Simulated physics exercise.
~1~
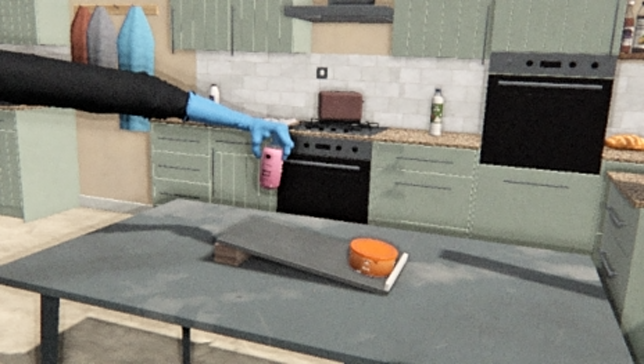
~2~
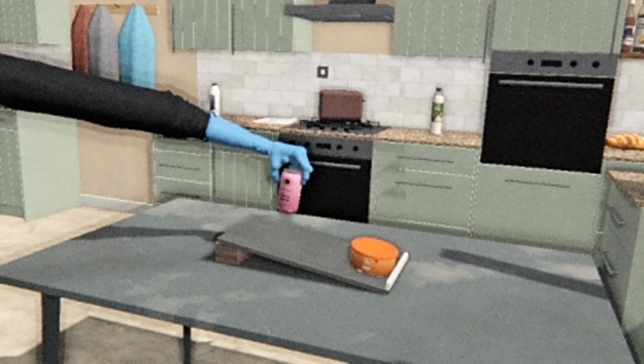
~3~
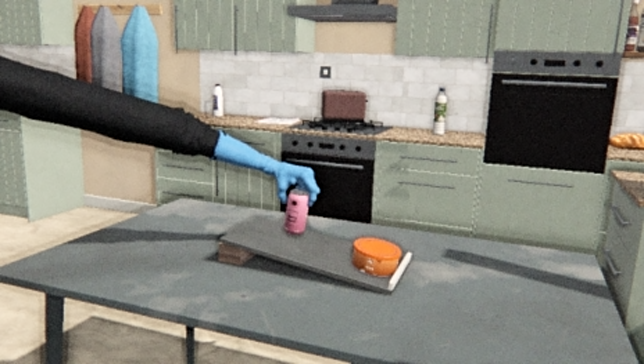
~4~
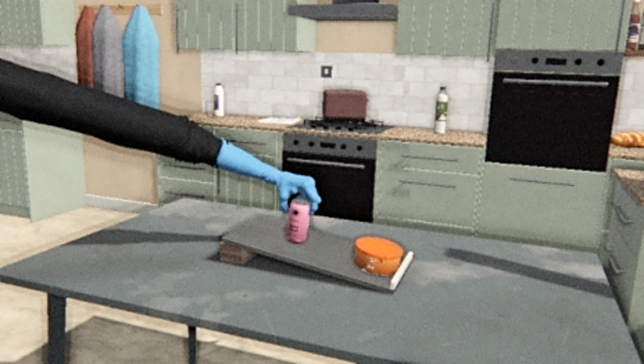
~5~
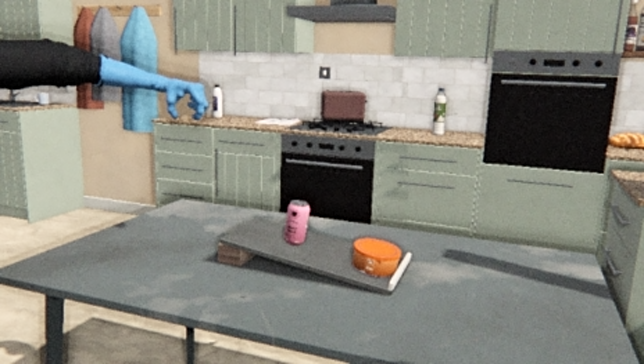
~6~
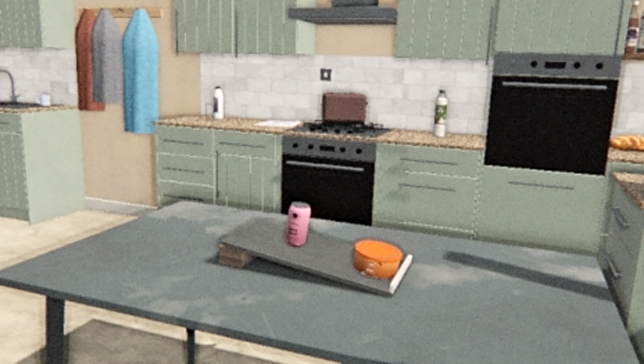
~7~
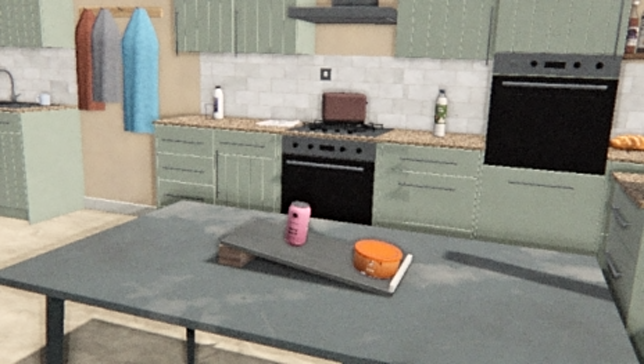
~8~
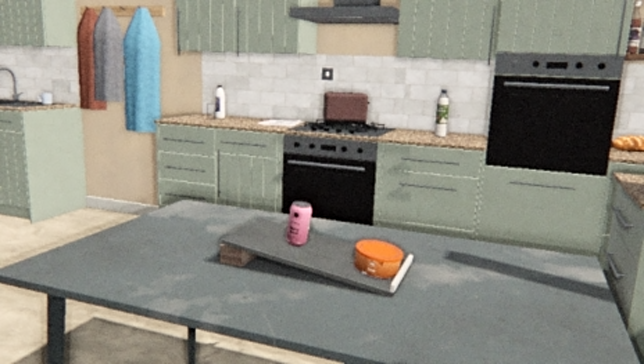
A blue-gloved hand lowered a pink can onto the upper part of a sloping board, above an orange tub at its low end, then let go and drew away to the left. The can stayed put on the slope, and the tub never moved.
